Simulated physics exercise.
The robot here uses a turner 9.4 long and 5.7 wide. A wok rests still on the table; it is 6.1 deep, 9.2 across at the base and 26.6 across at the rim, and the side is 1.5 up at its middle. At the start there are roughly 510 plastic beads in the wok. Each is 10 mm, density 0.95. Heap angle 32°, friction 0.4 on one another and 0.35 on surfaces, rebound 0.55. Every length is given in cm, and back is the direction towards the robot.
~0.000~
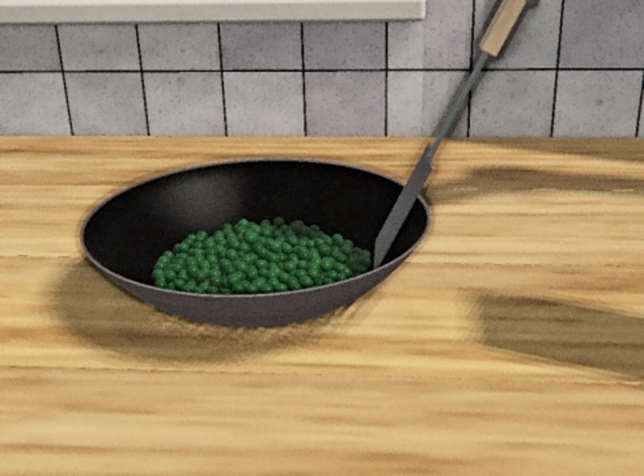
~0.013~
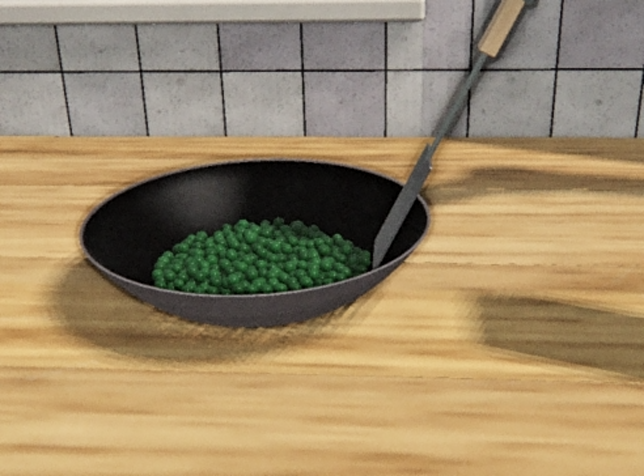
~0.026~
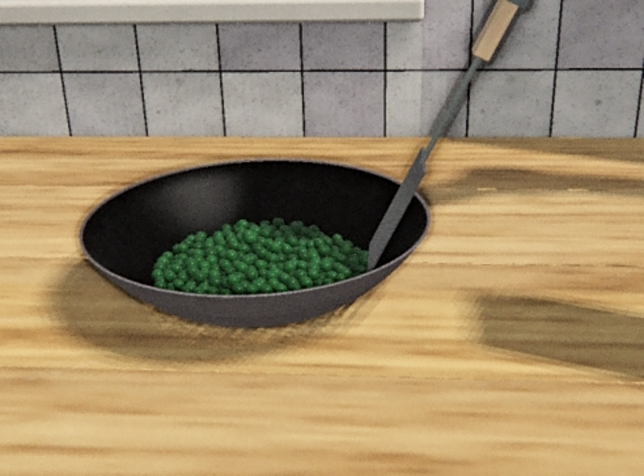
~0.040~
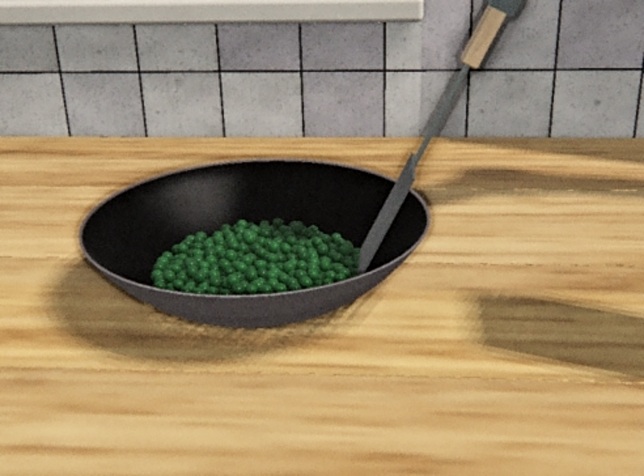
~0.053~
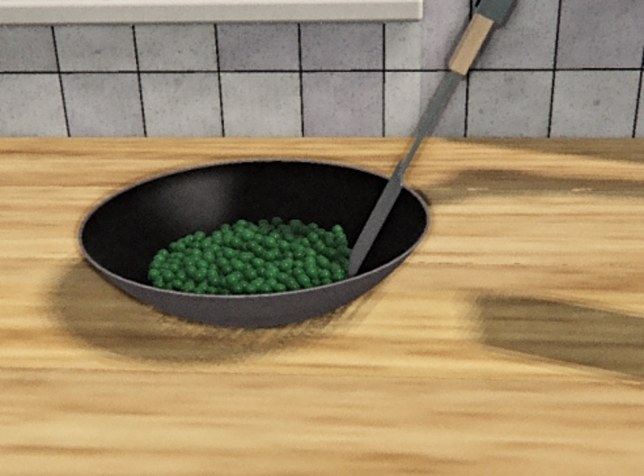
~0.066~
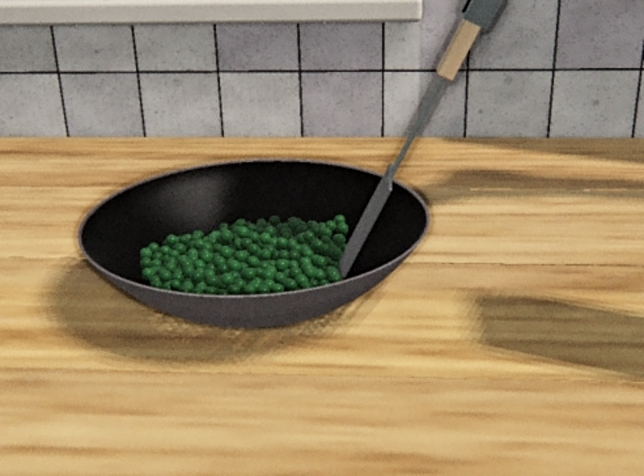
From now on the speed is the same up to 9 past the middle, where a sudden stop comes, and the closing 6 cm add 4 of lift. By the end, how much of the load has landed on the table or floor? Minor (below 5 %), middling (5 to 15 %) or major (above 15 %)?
Middling.
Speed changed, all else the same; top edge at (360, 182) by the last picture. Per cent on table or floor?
Roughly 25 per cent.
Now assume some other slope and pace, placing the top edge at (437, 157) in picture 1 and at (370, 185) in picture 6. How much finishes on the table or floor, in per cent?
20 per cent.
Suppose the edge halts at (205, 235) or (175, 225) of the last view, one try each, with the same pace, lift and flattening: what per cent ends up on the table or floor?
First try about 0 percent, second about 0 percent.
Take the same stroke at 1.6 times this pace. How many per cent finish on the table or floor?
Something close to 20 per cent ends up on the table or floor.
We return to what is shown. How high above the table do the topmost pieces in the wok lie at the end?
Top of the heap: Roughly 5.0 cm above the table top.
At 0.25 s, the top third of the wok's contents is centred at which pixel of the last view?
I'd put it somewhere near (166, 242).
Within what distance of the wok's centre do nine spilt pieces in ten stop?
I'd put it at about 40 centimetres.
After 0.16 s, sloping 64°, highest piece 6 above the table; 513 in the wok.
After 0.25 s, sloping 64°, highest piece 6 above the table; 513 in the wok.
After 0.49 s, sloping 64°, highest piece 6 above the table; 466 in the wok, 44 on the table or floor, 3 on the blade or in flight.
After 1.54 s, sloping 64°, highest piece 5 above the table; 466 in the wok, 47 on the table or floor.
At rest, 466 in the wok, 47 on the table or floor. That is 9 % on the table or floor.
